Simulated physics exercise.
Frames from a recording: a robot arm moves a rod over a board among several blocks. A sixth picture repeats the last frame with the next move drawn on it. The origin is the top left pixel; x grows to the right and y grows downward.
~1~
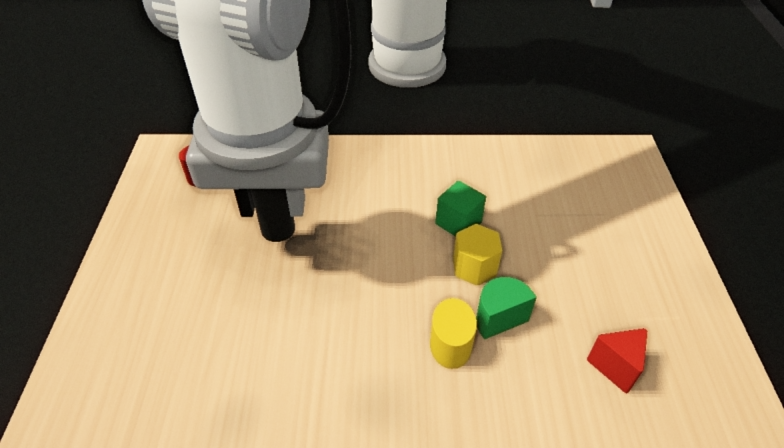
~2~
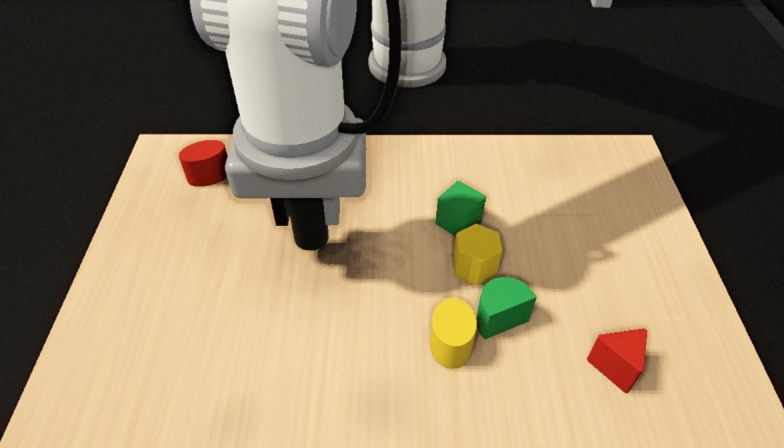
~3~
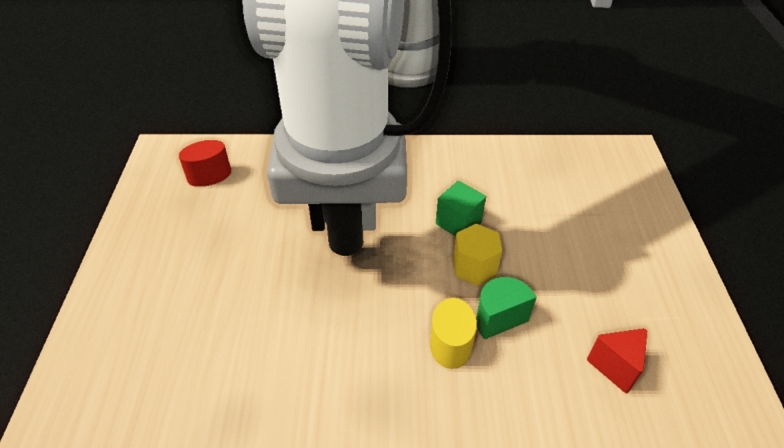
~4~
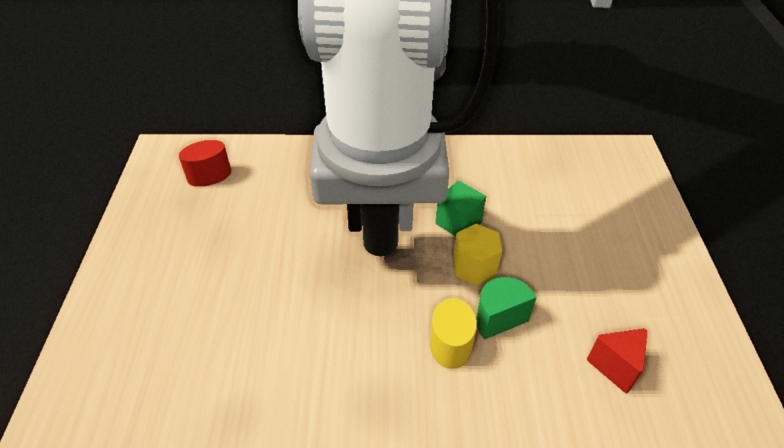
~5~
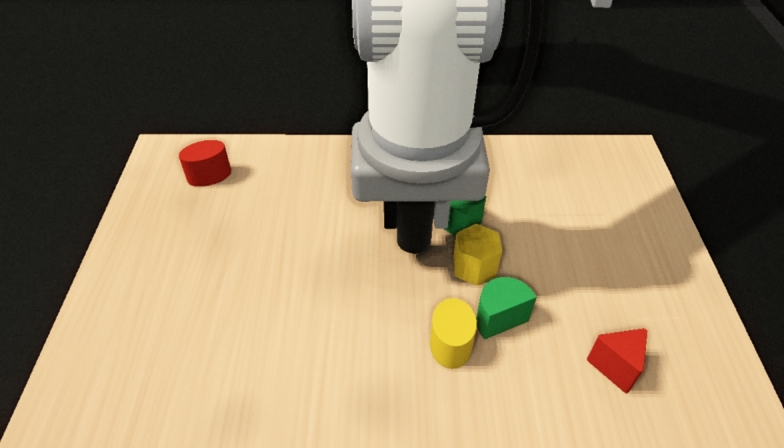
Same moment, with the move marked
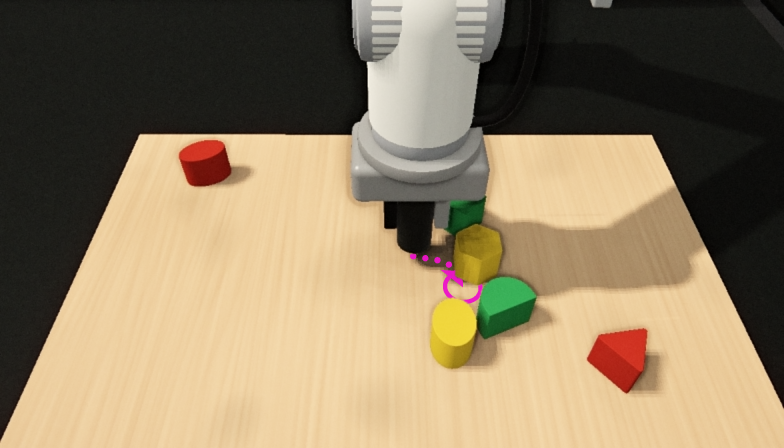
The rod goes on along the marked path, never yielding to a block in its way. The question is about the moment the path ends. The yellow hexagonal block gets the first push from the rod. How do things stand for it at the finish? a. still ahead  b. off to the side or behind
b
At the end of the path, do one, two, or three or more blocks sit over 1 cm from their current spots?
One block shifts.
The line goes from (413, 256) over (435, 260) and (454, 270) to (463, 287).
Halfway along, rod (448, 248); yellow hexagonal block (489, 243).
At the end, rod (465, 272); yellow hexagonal block (502, 249), turned 15° anticlockwise; green D-shaped block unmoved.
